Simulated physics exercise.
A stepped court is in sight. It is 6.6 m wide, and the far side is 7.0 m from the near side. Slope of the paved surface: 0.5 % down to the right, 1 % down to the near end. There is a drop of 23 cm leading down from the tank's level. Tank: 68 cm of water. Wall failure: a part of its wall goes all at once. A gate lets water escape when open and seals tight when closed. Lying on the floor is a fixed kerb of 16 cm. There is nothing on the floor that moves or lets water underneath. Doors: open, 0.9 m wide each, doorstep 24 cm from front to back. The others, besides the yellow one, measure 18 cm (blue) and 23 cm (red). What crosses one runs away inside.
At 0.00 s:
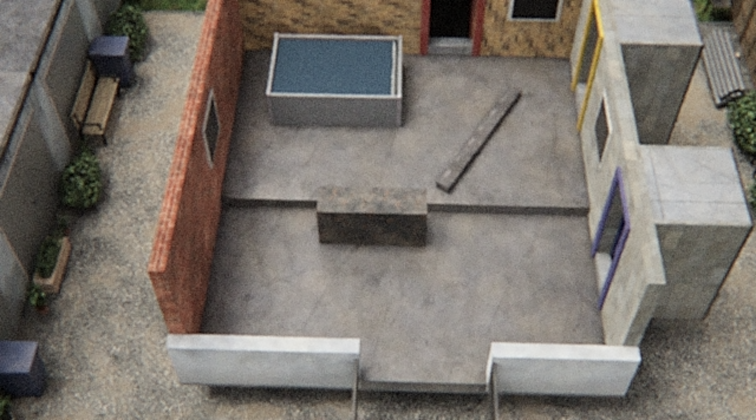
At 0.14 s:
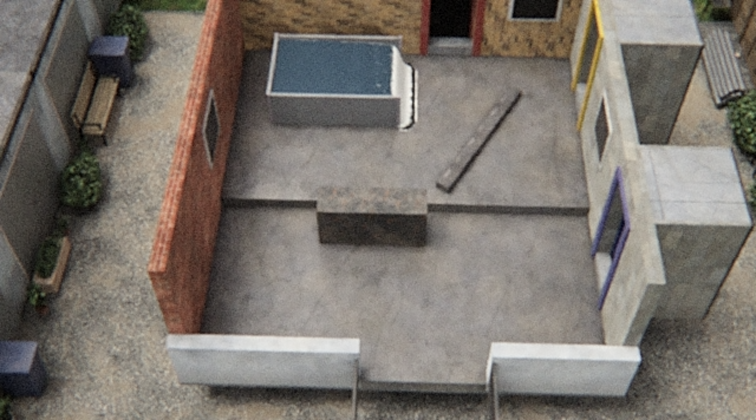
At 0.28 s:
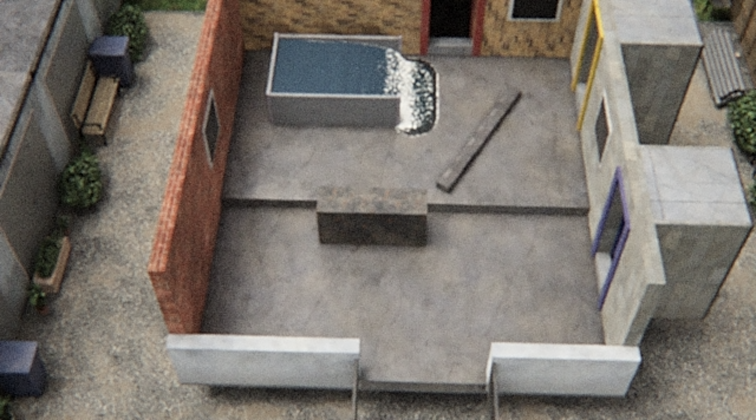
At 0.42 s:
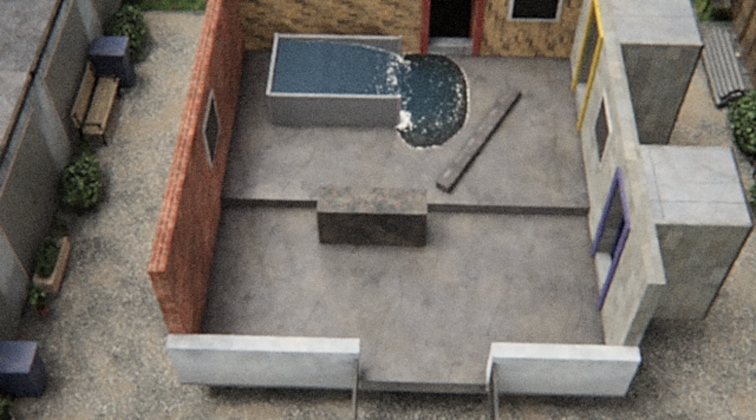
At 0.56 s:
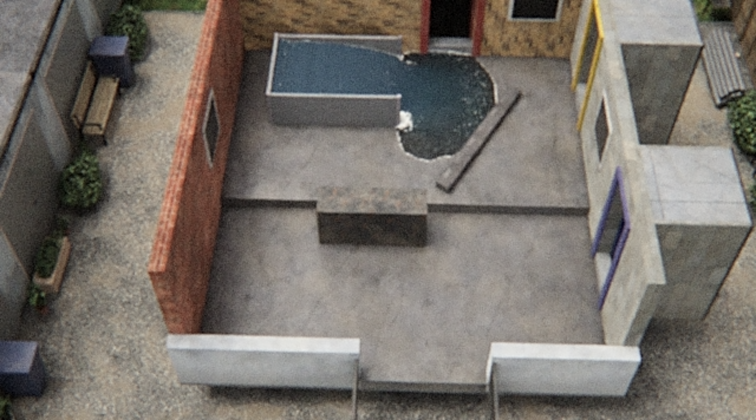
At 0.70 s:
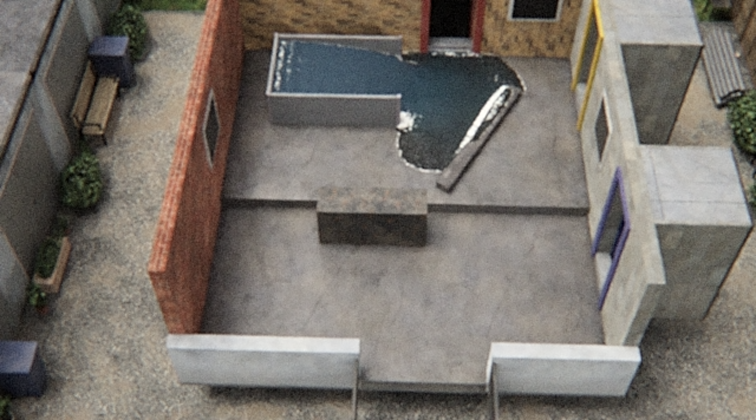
Stepped courtyard with brick walls, a raised tank's right side giving way and water spreading rightward across the upper paving, reaching a slanting beam.
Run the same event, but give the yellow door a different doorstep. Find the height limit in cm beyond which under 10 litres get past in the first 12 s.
The limit sits near 23 cm.
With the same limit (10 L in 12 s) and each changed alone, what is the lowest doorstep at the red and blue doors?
Some 15 cm for red, some 7.0 cm for blue.
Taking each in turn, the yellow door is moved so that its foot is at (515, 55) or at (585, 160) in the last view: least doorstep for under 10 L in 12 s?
Roughly 33 and 14.0 cm.
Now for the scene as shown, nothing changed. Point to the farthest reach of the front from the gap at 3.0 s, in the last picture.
The farthest wet point is roughly at (591, 278) in the last view.
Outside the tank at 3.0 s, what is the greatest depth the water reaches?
About 39 cm.
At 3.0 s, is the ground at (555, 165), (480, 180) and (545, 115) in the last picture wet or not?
In that order: Wet, wet, flooded.
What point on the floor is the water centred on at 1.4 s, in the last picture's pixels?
About (395, 96).
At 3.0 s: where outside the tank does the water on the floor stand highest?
About (567, 68).
After 1.4 s water covers 20 % of the floor, deepest (52 cm) near (566, 62); 10 cm at the yellow door, 0 litres in over its 24 cm doorstep.
After 3.0 s water covers 35 % of the floor, deepest (39 cm) near (567, 68); 22 cm at the yellow door, 4 litres in over its 24 cm doorstep.
After 12.0 s water covers 85 % of the floor, deepest (13 cm) near (292, 211); 4 cm at the yellow door, 6 litres in over its 24 cm doorstep.
At the yellow door as built, the water arrived by 1.4 s and peaked near 28 cm at 2.2 s.
Run again over the same 12 s with other heights there, 24 litres in over 19.5 cm, 2 litres over 26 cm. The limit of 10 litres is kept from about 23 cm up.
